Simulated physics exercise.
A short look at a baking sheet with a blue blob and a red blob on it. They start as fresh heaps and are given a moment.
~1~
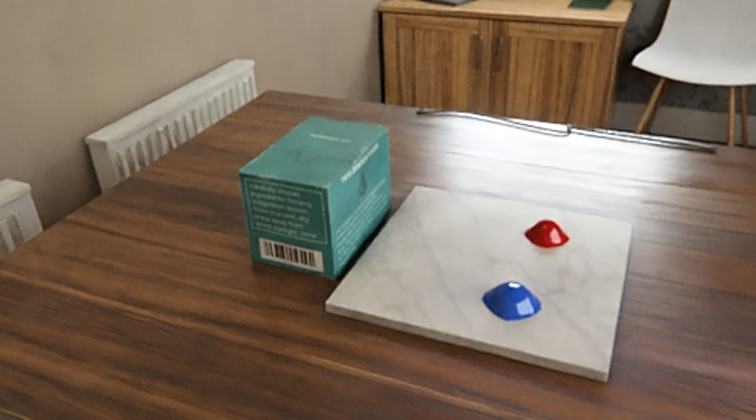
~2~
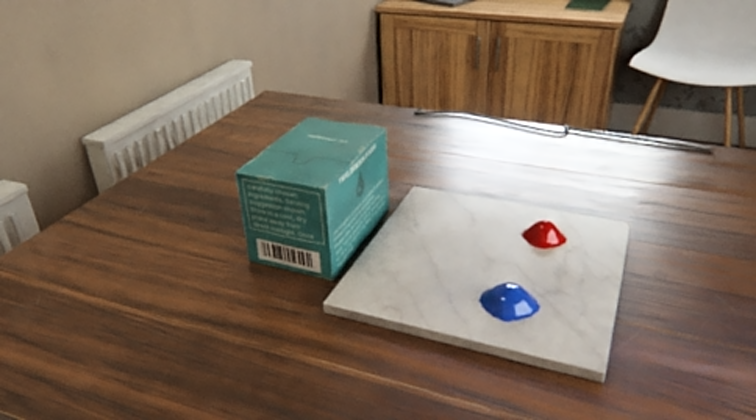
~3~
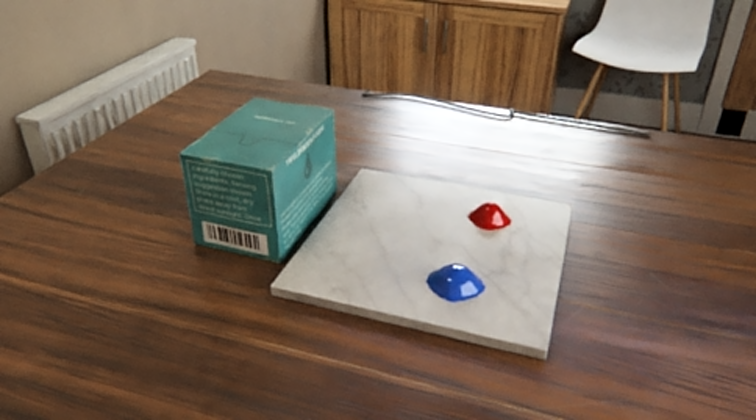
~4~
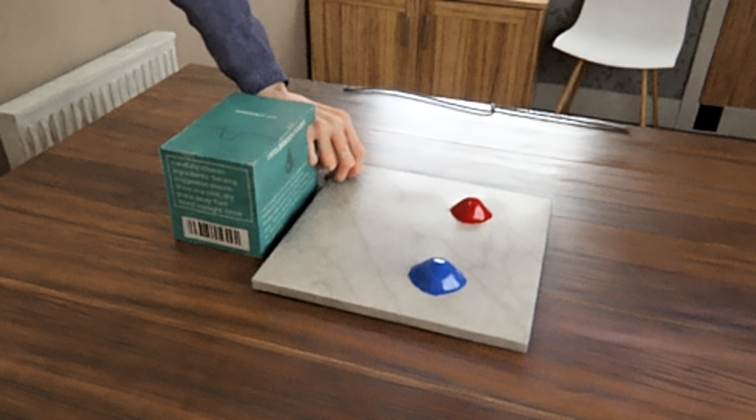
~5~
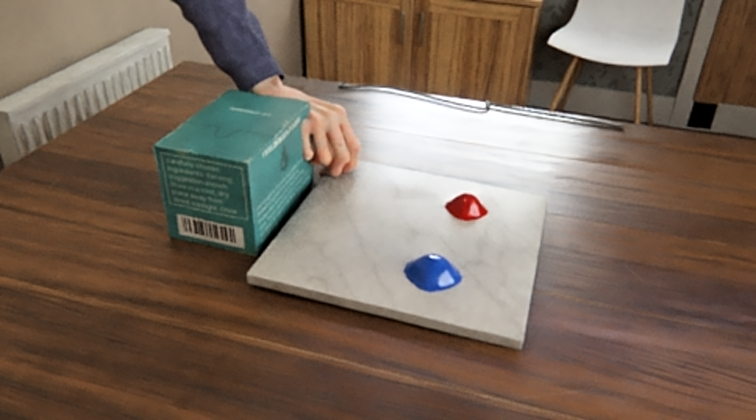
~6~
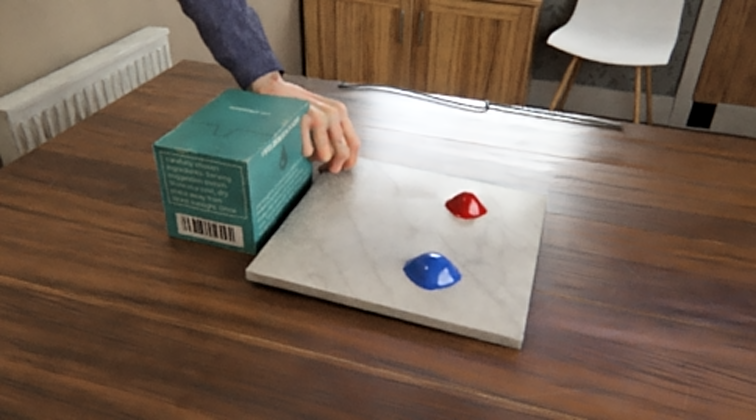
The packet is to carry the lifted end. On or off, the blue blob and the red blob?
The blue blob stays on and the red blob stays on.
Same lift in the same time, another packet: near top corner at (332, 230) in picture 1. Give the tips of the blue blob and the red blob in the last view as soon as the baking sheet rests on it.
The first near (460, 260), the second near (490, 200).
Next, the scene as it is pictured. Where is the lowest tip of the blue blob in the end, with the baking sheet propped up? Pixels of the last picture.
Roughly at (473, 253).
A moment on, slope about 28°; the blue blob has not moved; the red blob has not moved.
Further on, the blue blob has not moved; the red blob has not moved.
When it is over, slope about 28°; the blue blob has not moved; the red blob has not moved.
